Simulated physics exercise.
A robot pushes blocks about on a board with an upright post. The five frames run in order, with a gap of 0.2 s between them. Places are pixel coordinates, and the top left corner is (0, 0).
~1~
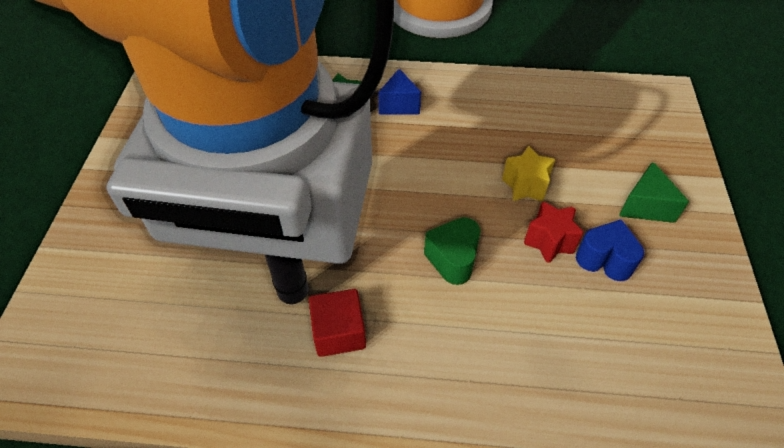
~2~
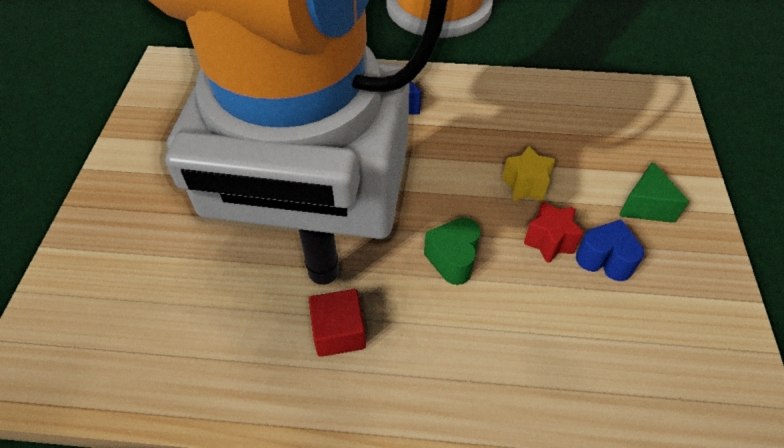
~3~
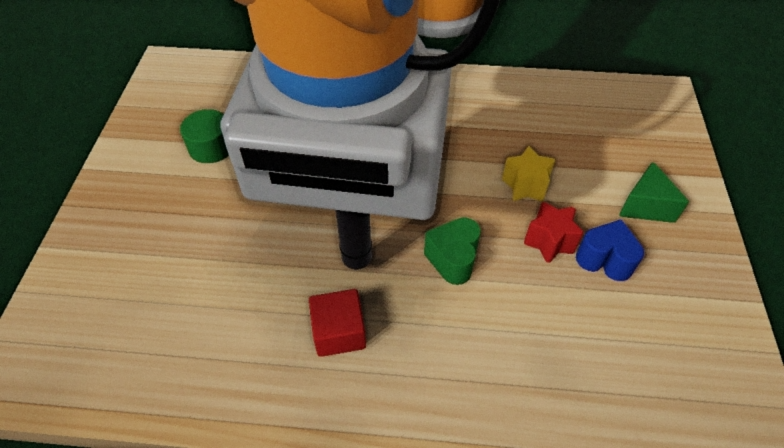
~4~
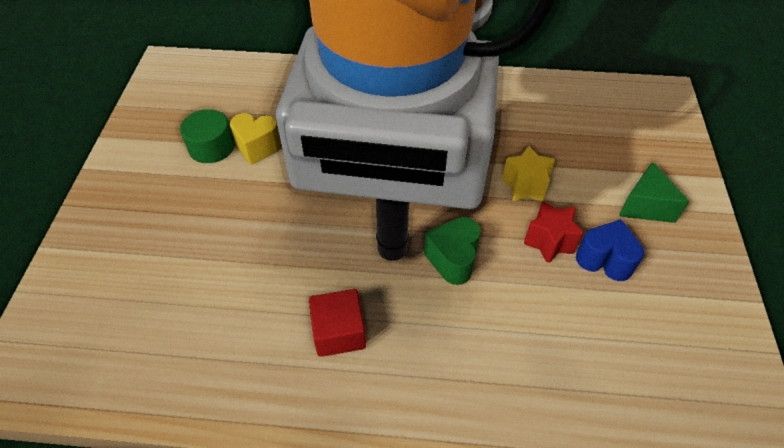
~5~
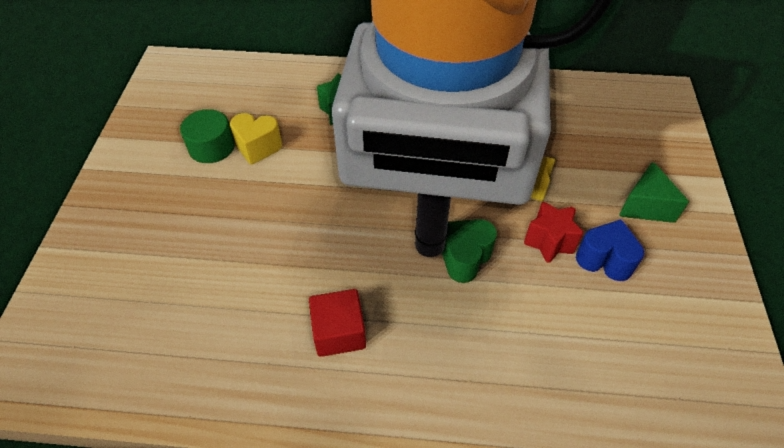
On a wooden board scattered with coloured blocks, a robot arm's dark post starts just above a red cube and moves right, angling slightly away from it. The post reaches the green heart block and nudges it a little to the right, while the other blocks in view stay still.
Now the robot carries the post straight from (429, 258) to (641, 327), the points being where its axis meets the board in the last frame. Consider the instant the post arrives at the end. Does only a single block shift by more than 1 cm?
Yes, that is what happens.
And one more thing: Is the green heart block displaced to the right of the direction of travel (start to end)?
No, that is not what happens.
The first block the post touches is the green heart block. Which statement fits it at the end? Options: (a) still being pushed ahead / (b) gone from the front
It's b.
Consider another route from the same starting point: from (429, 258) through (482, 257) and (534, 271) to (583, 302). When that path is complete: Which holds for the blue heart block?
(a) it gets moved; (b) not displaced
a
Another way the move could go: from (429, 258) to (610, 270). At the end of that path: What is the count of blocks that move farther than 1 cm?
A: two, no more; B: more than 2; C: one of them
The one that fits is B, more than 2.
The first path, step by step. One third of the way, post at (500, 270); green heart block at (528, 239), turned 50° anticlockwise; red star block at (562, 217), turned 15° clockwise.
Two thirds of the way, post at (575, 294); green heart block at (532, 238), turned 55° anticlockwise; red star block at (562, 217), turned 20° clockwise.
At the end, post at (649, 317); green heart block at (532, 238), turned 55° anticlockwise; red star block at (562, 217), turned 20° clockwise; blue heart block still.
